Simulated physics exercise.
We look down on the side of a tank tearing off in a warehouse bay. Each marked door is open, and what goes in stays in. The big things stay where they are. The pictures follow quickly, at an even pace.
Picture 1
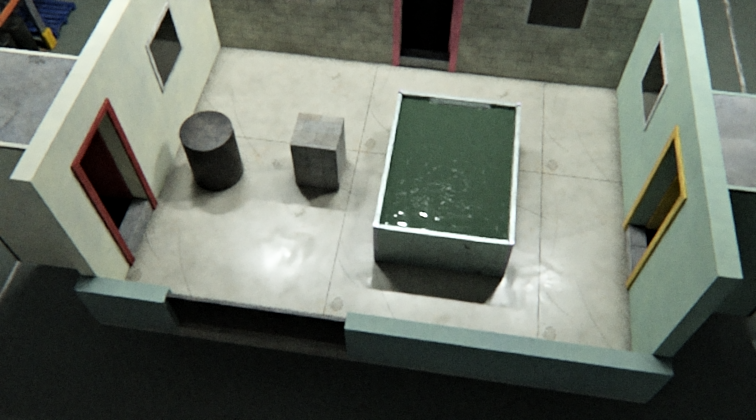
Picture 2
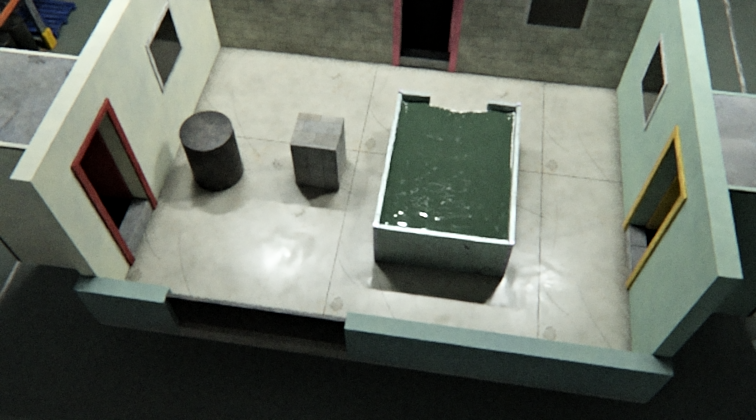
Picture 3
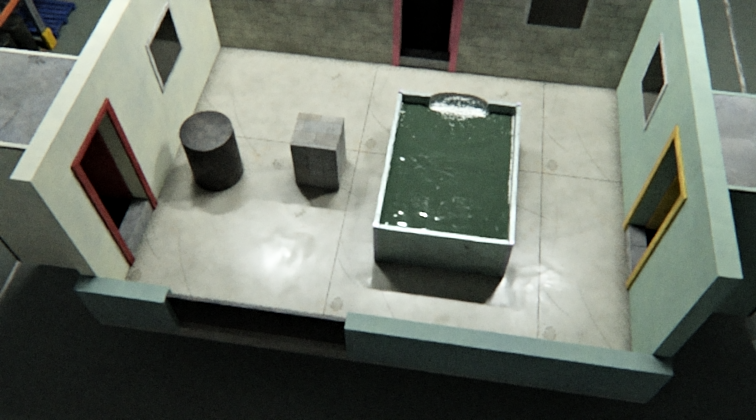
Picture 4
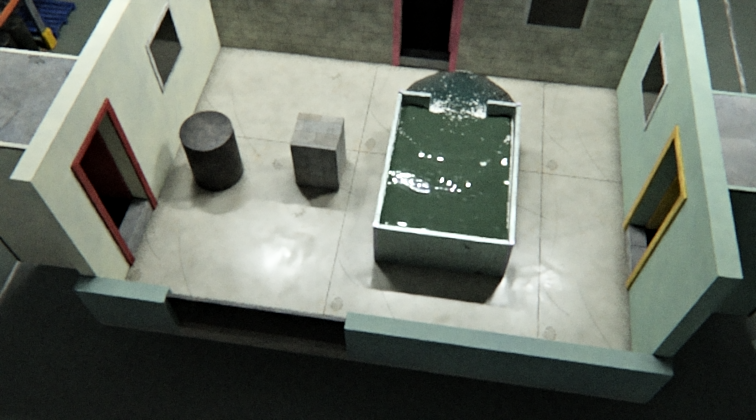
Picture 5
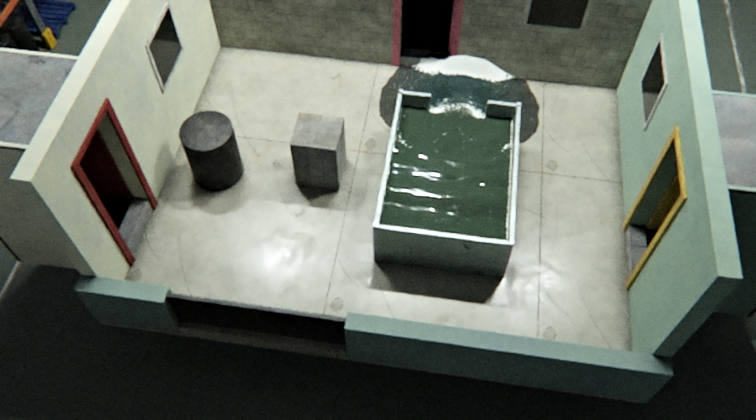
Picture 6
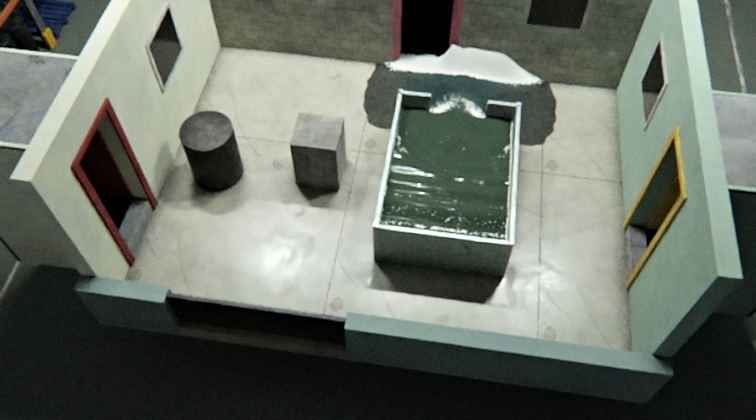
A water tank opens on its far side, and water pours out and spreads across the floor.
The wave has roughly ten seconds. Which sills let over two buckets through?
The yellow door holds within the limit; the red door holds within the limit; the pink door floods.
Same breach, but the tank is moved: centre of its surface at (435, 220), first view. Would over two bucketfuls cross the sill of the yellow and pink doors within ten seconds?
One by one: Yellow door lets less in; pink door lets more in.
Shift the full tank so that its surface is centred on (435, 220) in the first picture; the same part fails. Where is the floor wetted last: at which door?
It is the red one.
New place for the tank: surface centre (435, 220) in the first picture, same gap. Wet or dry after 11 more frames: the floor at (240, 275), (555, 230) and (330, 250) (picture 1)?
One after the other: Not flooded, no water, no water.
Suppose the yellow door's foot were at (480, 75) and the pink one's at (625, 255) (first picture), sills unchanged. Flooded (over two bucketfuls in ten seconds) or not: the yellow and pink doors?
In short: Yellow door is over; pink door keeps below it.
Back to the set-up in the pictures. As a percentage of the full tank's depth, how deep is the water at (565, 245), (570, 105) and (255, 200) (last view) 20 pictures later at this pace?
Roughly 6, 16 and 0 per cent, in turn.
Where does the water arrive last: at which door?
The red-painted one.
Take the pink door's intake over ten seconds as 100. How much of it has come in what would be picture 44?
About 100 per cent.
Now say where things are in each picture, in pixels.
The water tank at (451, 165) is whole and still, in the first frame.
The front is at a hidden place, out from the gap on the water tank's far side, in the second frame.
Water pours out on the water tank's far side and has run to (477, 100), in the third frame.
The front is at (476, 76), out from the gap on the water tank's far side, in the fourth frame.
The front is at (516, 80), out from the gap on the water tank's far side, in the fifth frame.
The front is at (380, 65), out from the gap on the water tank's far side, in the sixth frame.
A moment on, water covers 15 % of the floor; the yellow door not reached, the red door not reached, the pink door over two buckets in.
Next, water covers 35 % of the floor; the yellow door not reached, the red door not reached, the pink door far over two buckets in.
Then, water covers 60 % of the floor; the yellow door wet at the sill, nothing in, the red door wet at the sill, nothing in, the pink door far over two buckets in.
Later, water covers 90 % of the floor; the yellow door wet at the sill, nothing in, the red door wet at the sill, nothing in, the pink door far over two buckets in.
In the end, water covers 100 % of the floor; the yellow door wet at the sill, nothing in, the red door wet at the sill, nothing in, the pink door far over two buckets in.
